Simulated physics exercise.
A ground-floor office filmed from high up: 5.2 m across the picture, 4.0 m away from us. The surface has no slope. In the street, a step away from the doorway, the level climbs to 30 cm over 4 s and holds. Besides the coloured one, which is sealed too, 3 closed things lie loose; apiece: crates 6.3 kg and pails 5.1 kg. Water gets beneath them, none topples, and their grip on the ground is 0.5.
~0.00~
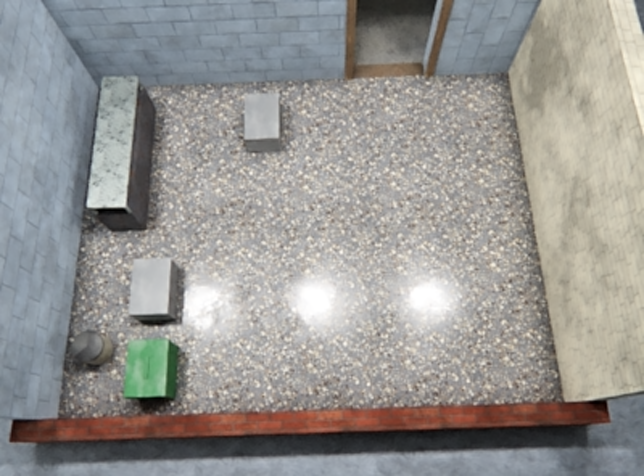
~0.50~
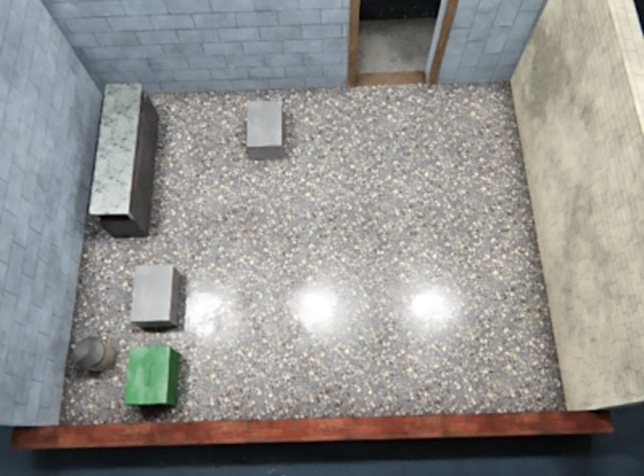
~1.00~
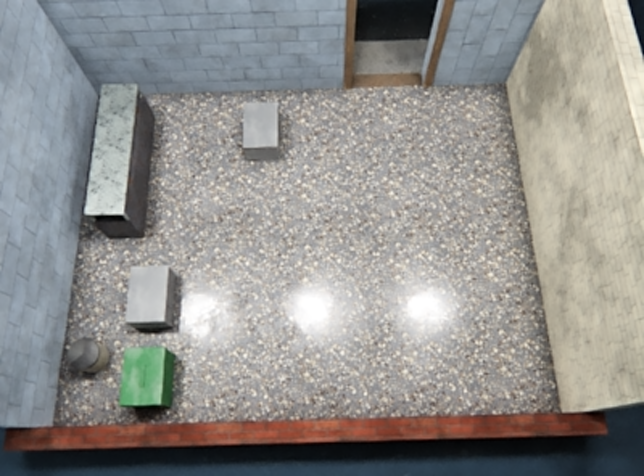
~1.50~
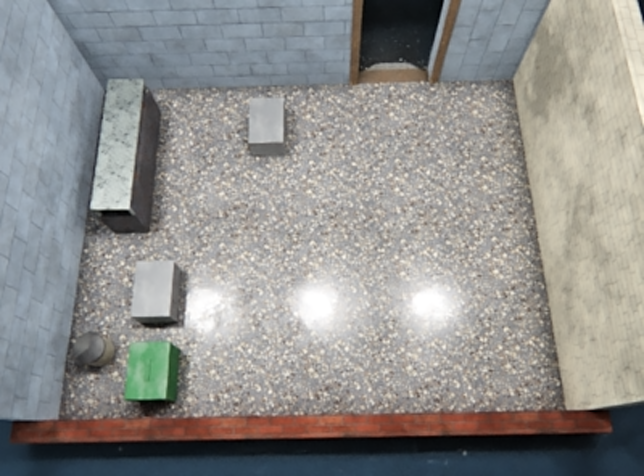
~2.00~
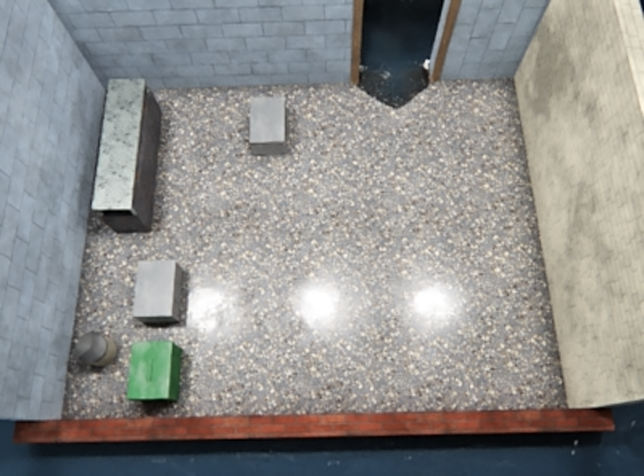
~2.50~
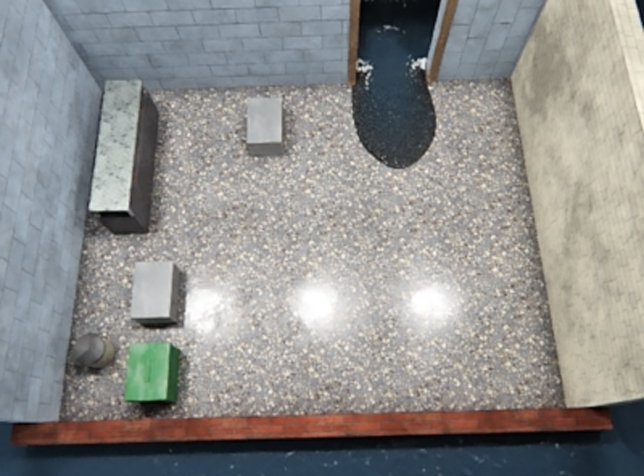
Dark water crept through the doorway at the back and spread in a rounded tongue across the speckled floor, while the green chest, the grey boxes and the small round container stayed where they were.
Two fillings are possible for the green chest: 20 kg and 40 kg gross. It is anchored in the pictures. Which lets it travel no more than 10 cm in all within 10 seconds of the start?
I expect that only the higher weight holds it.
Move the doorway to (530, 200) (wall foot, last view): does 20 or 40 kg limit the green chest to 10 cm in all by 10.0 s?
In that case only the larger load is enough.
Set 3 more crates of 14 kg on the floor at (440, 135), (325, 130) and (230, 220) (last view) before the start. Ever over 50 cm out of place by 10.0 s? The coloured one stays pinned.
In that order: More, less, less.
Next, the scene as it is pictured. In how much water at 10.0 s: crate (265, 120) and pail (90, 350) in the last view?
About 2 and 8 cm.
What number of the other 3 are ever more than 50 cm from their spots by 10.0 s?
I count 1.
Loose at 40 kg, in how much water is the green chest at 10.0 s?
About 9 cm.
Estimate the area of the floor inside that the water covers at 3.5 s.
About 5.0 m2.
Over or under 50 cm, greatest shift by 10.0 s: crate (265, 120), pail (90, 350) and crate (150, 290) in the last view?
In that order: Short of it, short of it, more.
After 3.5 s the green chest would be 0 cm from its start with 20 kg and 0 cm from its start with 40 kg; 0 cm of water round it then.
After 4.5 s the green chest would be 0 cm from its start with 20 kg and 0 cm from its start with 40 kg; 0 cm of water round it then.
After 7.0 s the green chest would be 5 cm from its start with 20 kg and 0 cm from its start with 40 kg; 7 cm of water round it then.
After 10.0 s the green chest would be 61 cm from its start with 20 kg and 0 cm from its start with 40 kg; 9 cm of water round it then.
